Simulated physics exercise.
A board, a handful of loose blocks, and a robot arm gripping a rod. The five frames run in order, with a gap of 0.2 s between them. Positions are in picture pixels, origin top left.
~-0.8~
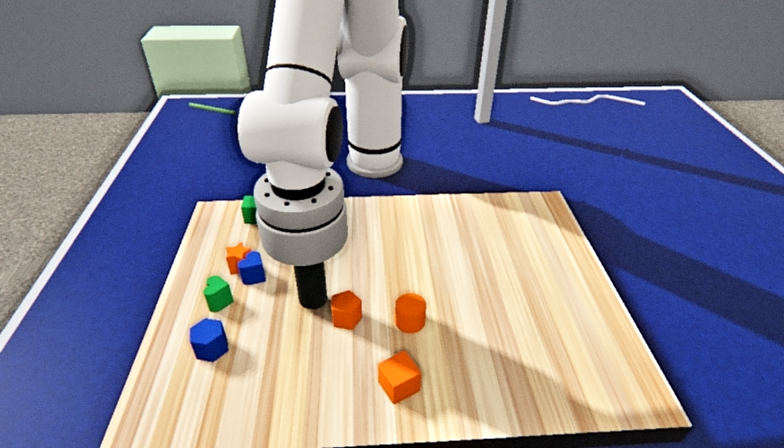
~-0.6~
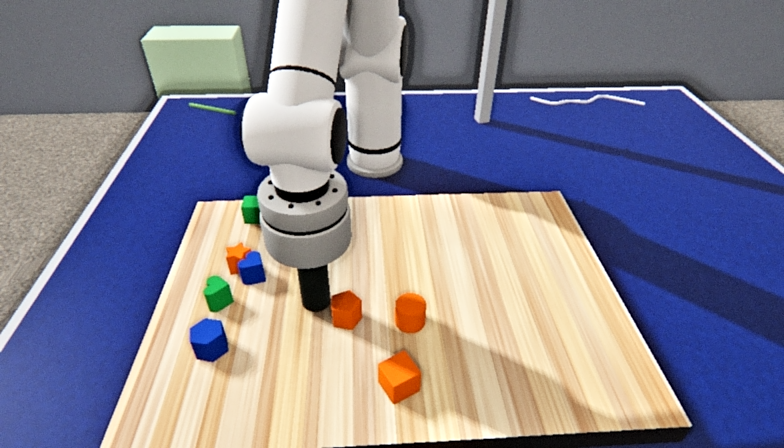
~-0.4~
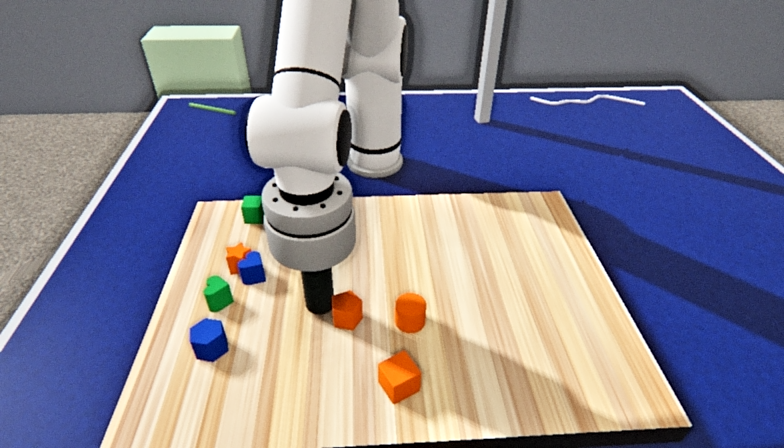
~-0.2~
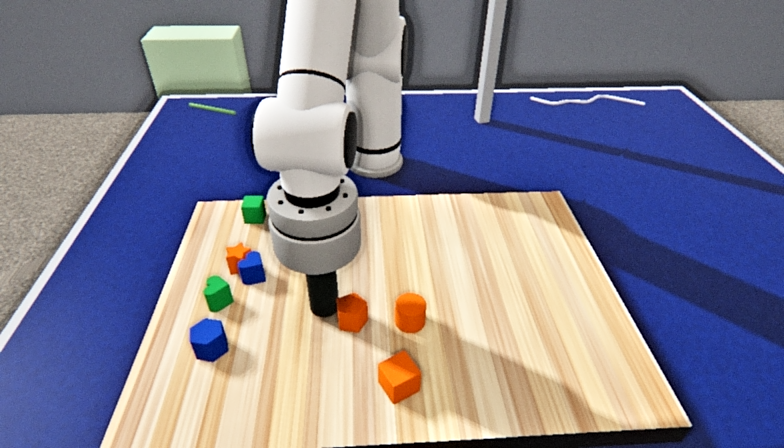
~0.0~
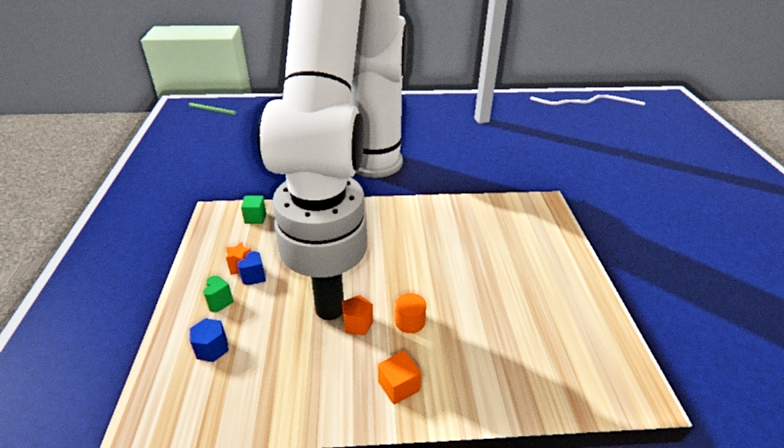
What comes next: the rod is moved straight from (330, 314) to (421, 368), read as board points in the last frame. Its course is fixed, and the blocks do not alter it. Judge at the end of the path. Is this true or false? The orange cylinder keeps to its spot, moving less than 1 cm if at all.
False.
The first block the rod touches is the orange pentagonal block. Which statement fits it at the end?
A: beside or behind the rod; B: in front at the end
The one that fits is A, beside or behind the rod.
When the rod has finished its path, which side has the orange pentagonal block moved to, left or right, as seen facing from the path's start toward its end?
My answer: Left.
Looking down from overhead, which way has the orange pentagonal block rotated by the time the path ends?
Prediction: Counterclockwise.
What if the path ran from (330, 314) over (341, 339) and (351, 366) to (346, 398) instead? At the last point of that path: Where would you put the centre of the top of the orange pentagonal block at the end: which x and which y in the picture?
Expect it around (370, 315).
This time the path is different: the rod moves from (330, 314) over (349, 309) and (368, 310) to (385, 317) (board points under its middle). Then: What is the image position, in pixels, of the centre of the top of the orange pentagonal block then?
When the path ends, it will be at (388, 322).
The first path, step by step. One third of the way, rod (359, 327); orange pentagonal block (390, 316), turned 35° anticlockwise; orange cylinder (416, 302).
Two thirds of the way, rod (389, 344); orange pentagonal block (418, 321), turned 100° anticlockwise; orange cylinder (424, 299).
At the end, rod (421, 363); orange pentagonal block (425, 322), turned 115° anticlockwise; orange square block (406, 375), turned 45° clockwise; orange cylinder (424, 299).
